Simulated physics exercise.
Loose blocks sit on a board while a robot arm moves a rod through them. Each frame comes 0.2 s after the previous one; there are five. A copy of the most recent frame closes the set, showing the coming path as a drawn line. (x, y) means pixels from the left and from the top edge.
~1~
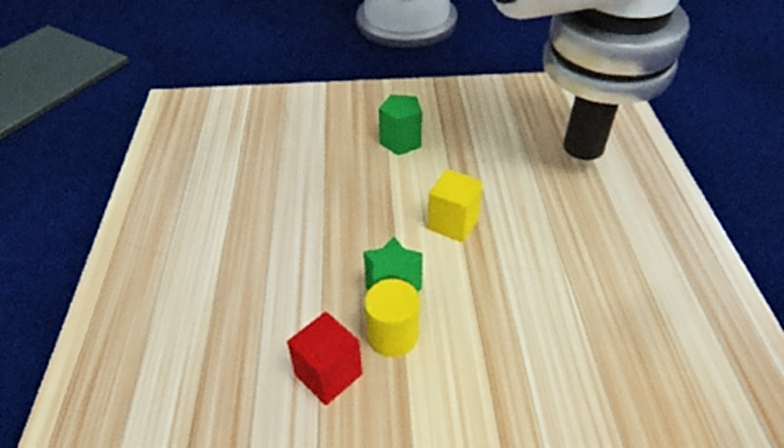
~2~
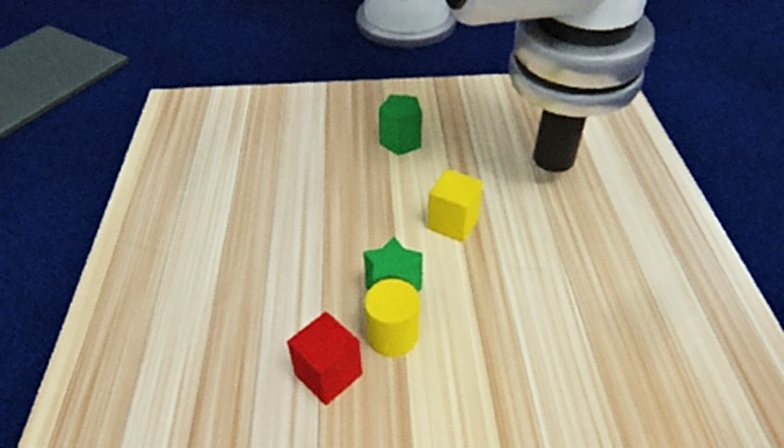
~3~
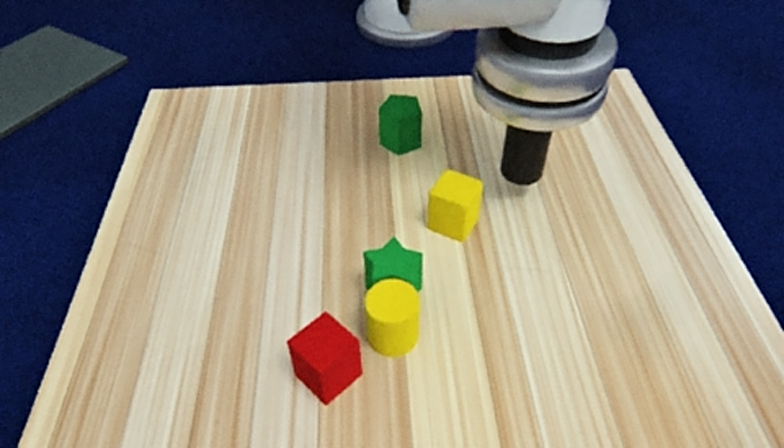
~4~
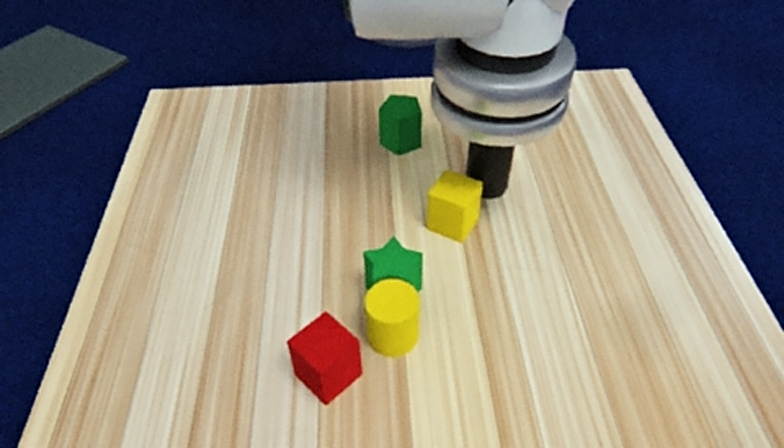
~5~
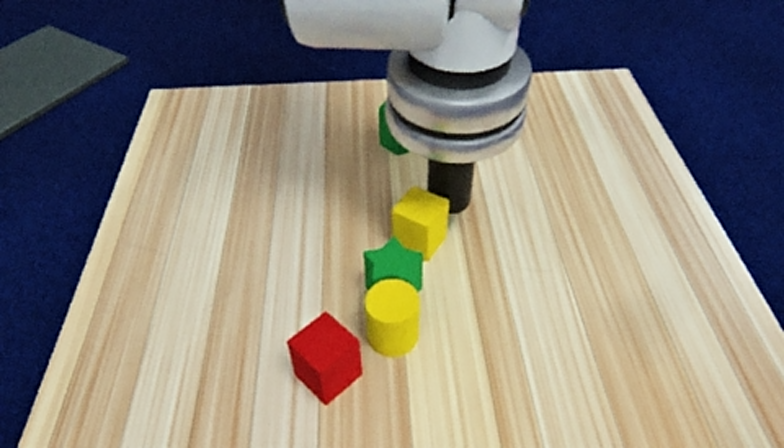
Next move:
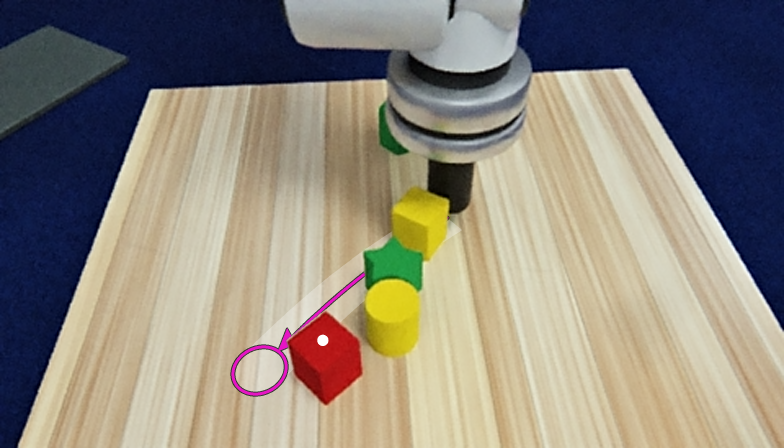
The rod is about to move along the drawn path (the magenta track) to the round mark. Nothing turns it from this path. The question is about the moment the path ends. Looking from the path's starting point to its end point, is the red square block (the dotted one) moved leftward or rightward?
It shifts to the left.
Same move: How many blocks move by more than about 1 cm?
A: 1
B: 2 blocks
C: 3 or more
C
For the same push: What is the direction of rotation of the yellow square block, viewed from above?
Clockwise, looking down.
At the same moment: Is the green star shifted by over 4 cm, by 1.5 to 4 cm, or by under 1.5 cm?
Past 4 cm.
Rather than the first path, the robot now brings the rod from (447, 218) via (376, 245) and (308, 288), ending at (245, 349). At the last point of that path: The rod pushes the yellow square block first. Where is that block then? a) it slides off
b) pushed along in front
Answer: B.
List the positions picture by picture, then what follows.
The first picture shows rod tip (584, 148); block tops, red square block (323, 340); yellow circle (392, 300); green star (393, 259); yellow square block (456, 187).
The second picture shows rod (554, 159); blocks unchanged.
The third picture shows rod (521, 172); blocks unchanged.
The fourth picture shows rod (486, 185); blocks unchanged.
The fifth picture shows rod (449, 200); red square block (323, 340); yellow circle (392, 300); green star (393, 259); yellow square block (421, 205).
Path on the board, from (447, 218) via (387, 257) and (325, 307), ending at (260, 370); the dot is on the red square block.
The first path, step by step. One third of the way, rod (386, 239); yellow circle (394, 306); green star (354, 277), turned 60° anticlockwise; yellow square block (345, 240), turned 30° clockwise.
Two thirds of the way, rod (322, 290); red square block (325, 368); yellow circle (394, 306); green star (322, 319), turned 95° anticlockwise; yellow square block (267, 276), turned 65° clockwise.
At the end, rod (254, 353); red square block (338, 396), turned 20° anticlockwise; yellow circle (394, 306); green star (287, 363), turned 165° anticlockwise; yellow square block (239, 285), turned 95° clockwise.
